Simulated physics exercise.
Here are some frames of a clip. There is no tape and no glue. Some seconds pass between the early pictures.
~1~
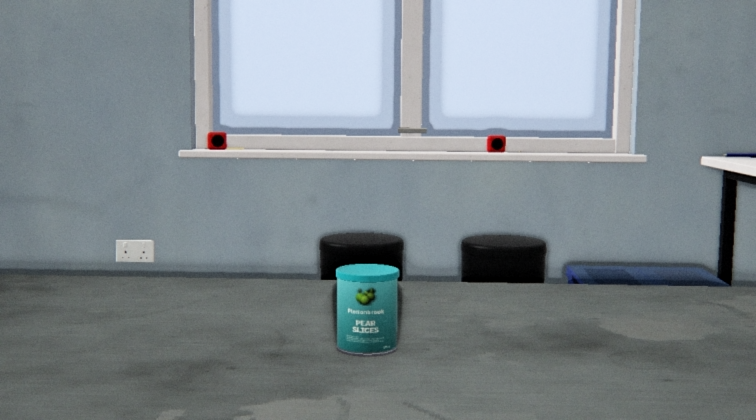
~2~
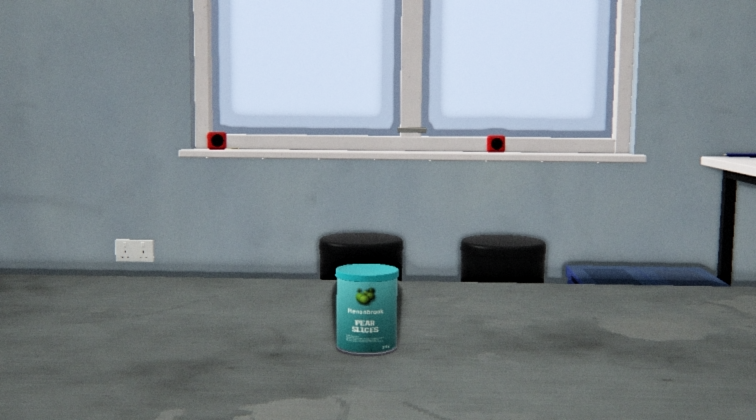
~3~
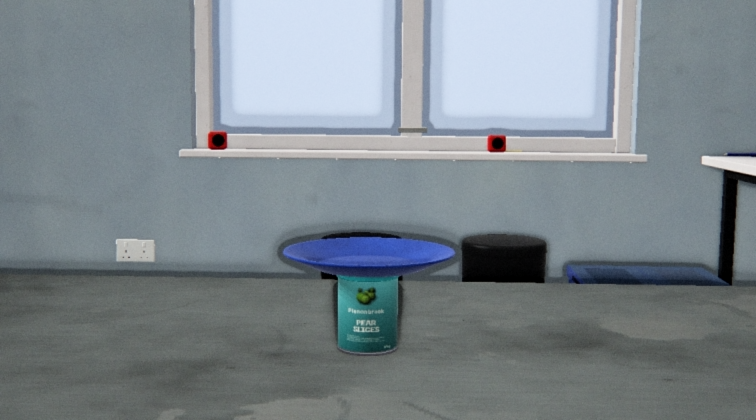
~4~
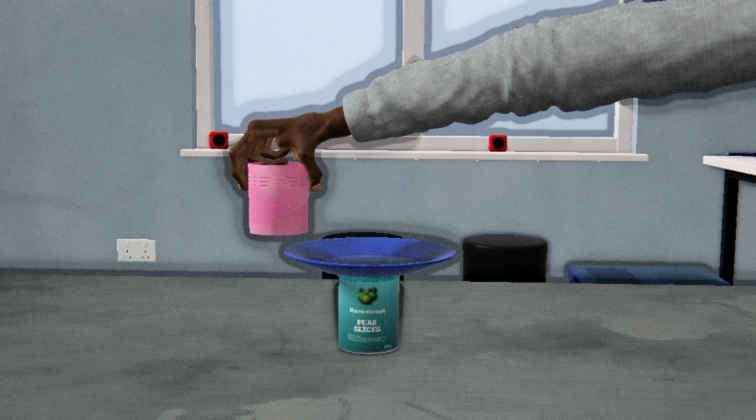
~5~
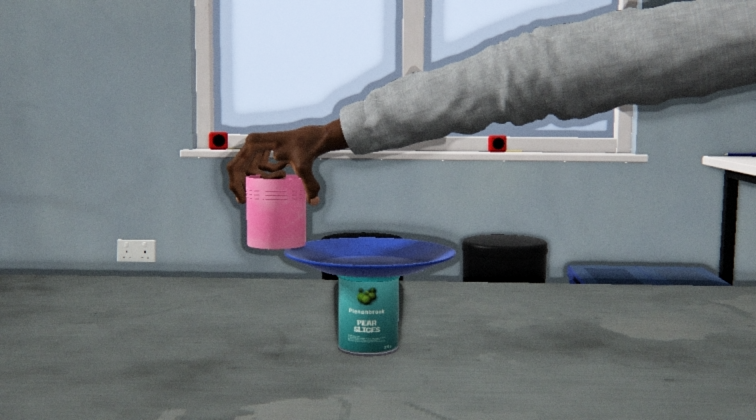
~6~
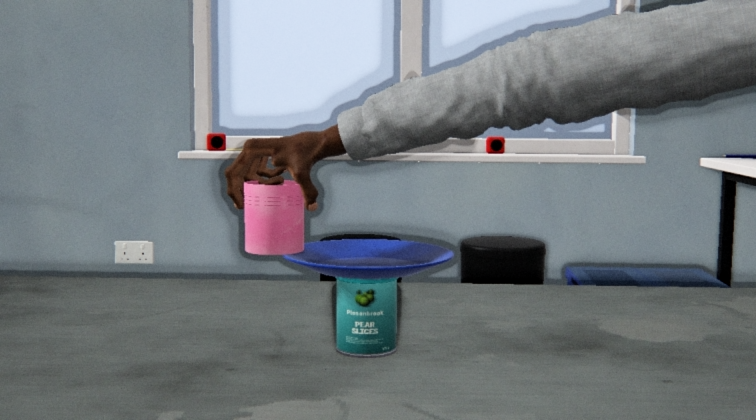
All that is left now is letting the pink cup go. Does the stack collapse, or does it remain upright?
Insecure.
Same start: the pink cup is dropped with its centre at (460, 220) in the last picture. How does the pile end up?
It collapses.
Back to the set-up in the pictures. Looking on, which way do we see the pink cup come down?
Its movement is toward the left.
Then, 0.30 s later than the last frame, pink cup now fallen.
Then, 0.40 s later than the last frame, things are still on the move.
Then, 1.70 s later than the last frame, nothing new.
When it is over, fallen, pink cup; the other 2 as before. End places, in pixels of the last picture, pink cup near (203, 316). The pile loses its balance.
